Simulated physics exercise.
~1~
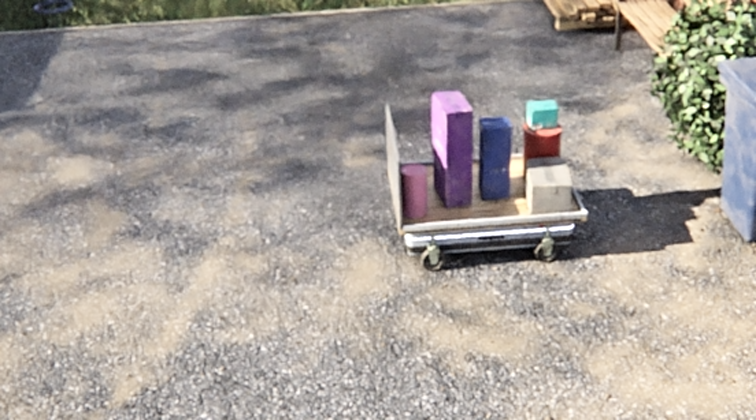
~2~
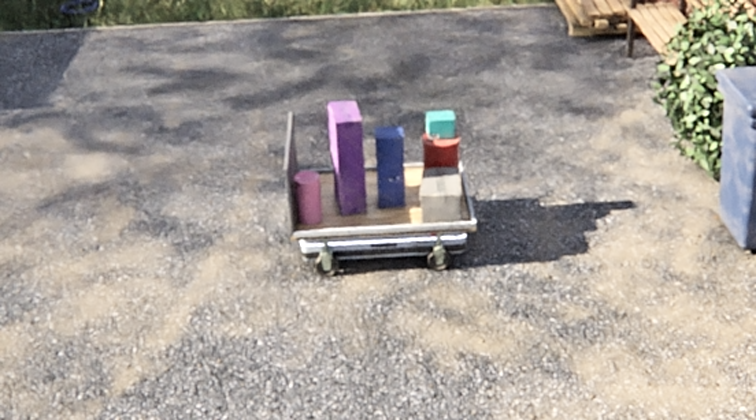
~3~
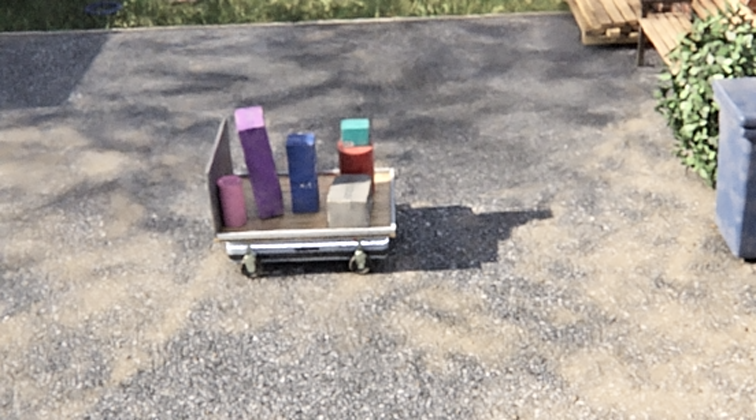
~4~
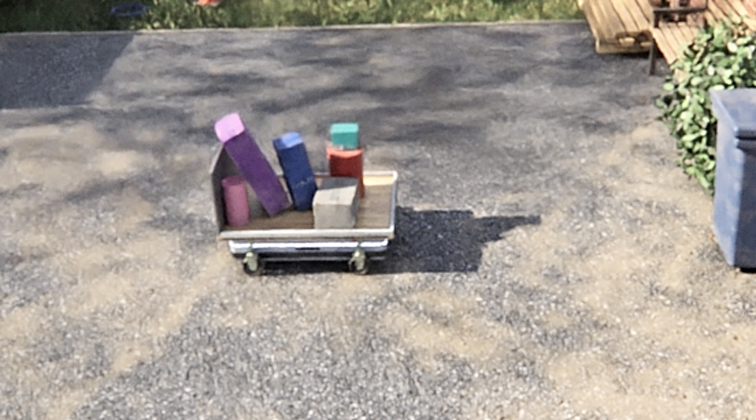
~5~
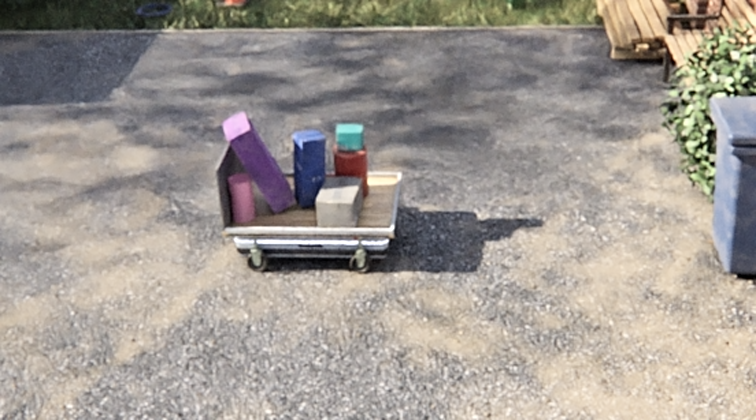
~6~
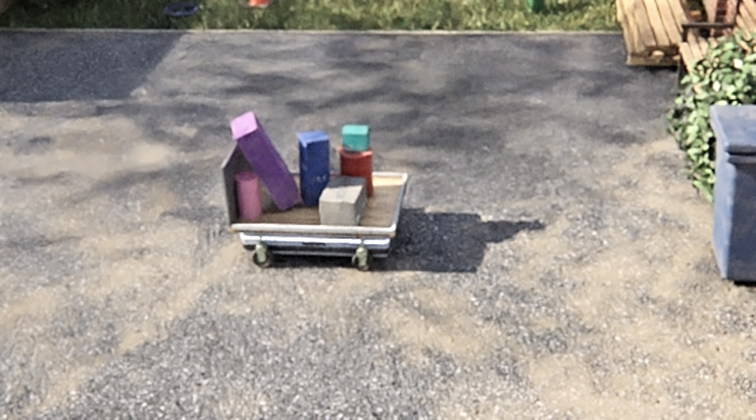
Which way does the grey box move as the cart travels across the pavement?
The grey box moves to the left, riding along on the cart.
